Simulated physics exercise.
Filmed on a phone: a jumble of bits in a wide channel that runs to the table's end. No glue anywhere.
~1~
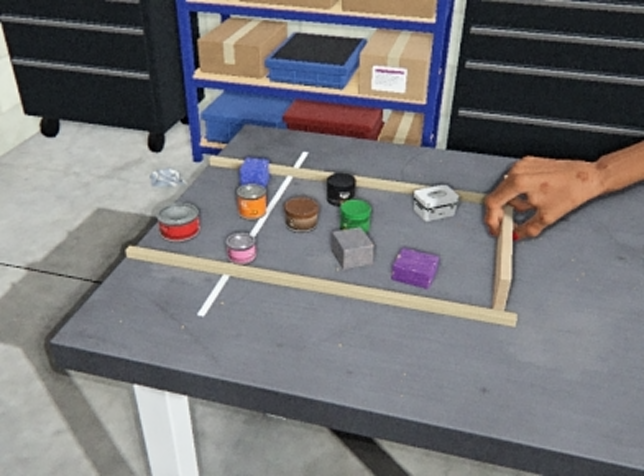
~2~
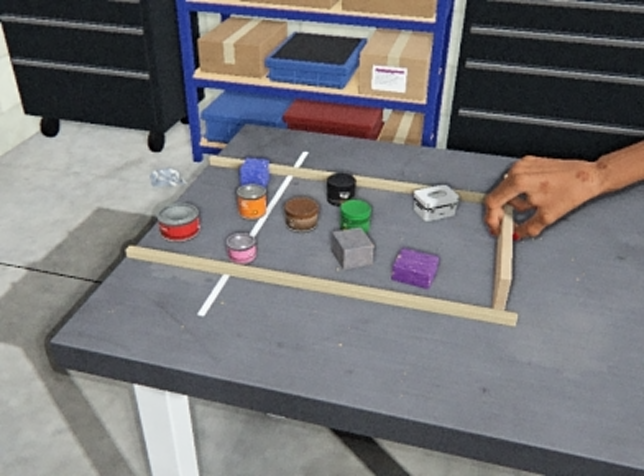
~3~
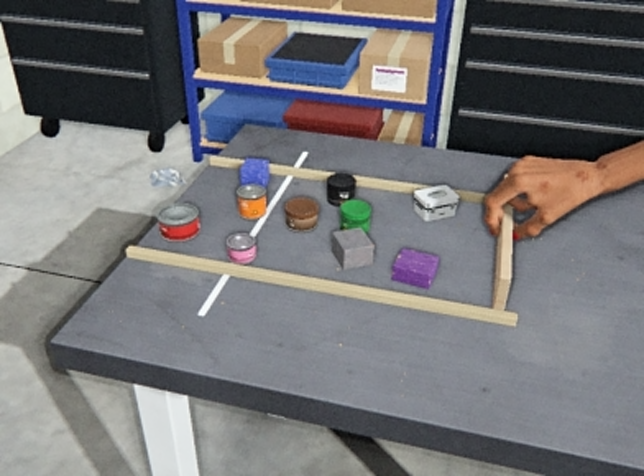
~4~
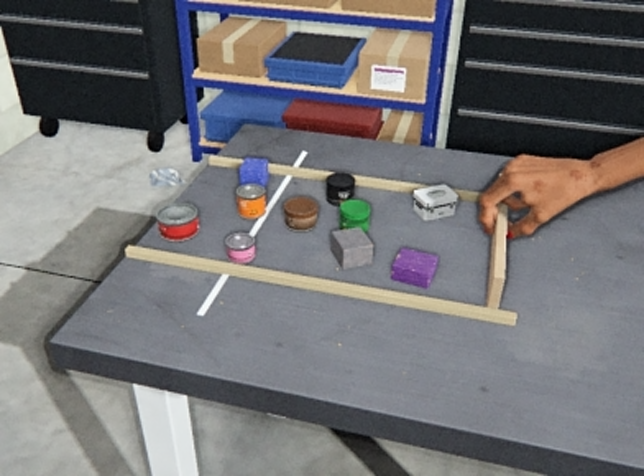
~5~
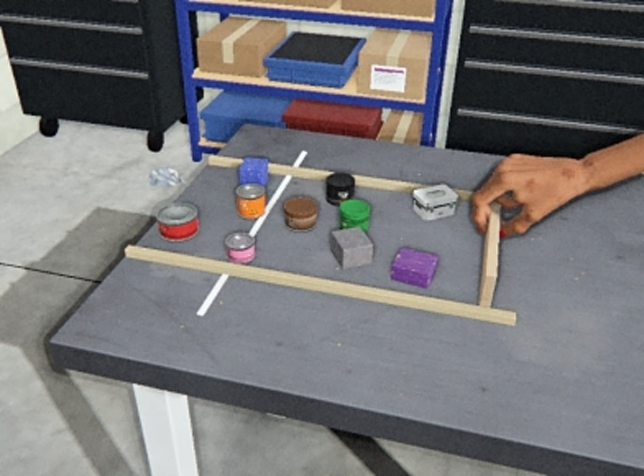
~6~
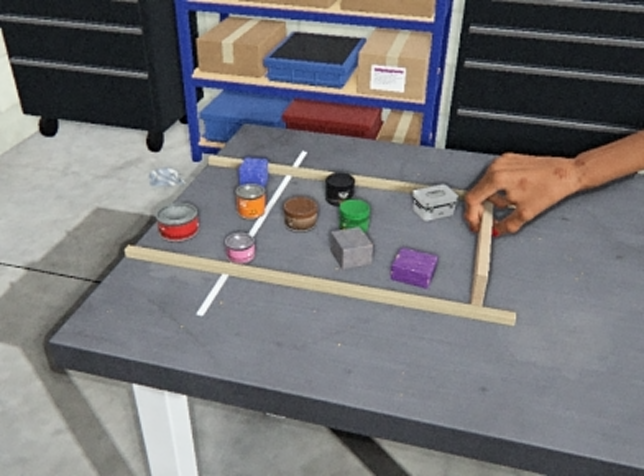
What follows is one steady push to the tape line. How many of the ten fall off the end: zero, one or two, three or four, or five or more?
In the end the number that fall off is zero.
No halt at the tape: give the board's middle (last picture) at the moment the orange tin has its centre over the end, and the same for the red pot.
Near (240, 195) and (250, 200).
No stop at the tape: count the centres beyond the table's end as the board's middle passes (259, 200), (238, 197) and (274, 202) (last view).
The counts: 0, 2 and 0.
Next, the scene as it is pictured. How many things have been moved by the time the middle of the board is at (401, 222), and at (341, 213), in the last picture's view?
By then 3, and 6.
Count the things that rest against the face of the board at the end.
The number is 3.
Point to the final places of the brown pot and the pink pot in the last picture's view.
First (222, 202), then (190, 241).
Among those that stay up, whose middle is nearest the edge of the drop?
The red pot ends nearest.
Soon after, none off yet; red pot at rest near (178, 223); blue block at rest near (254, 174); orange tin at rest near (251, 202).
After that, none off yet; red pot at rest near (178, 223); blue block at rest near (253, 174); orange tin displaced about its own width near (230, 198).
In the end, the number that fall off is zero.
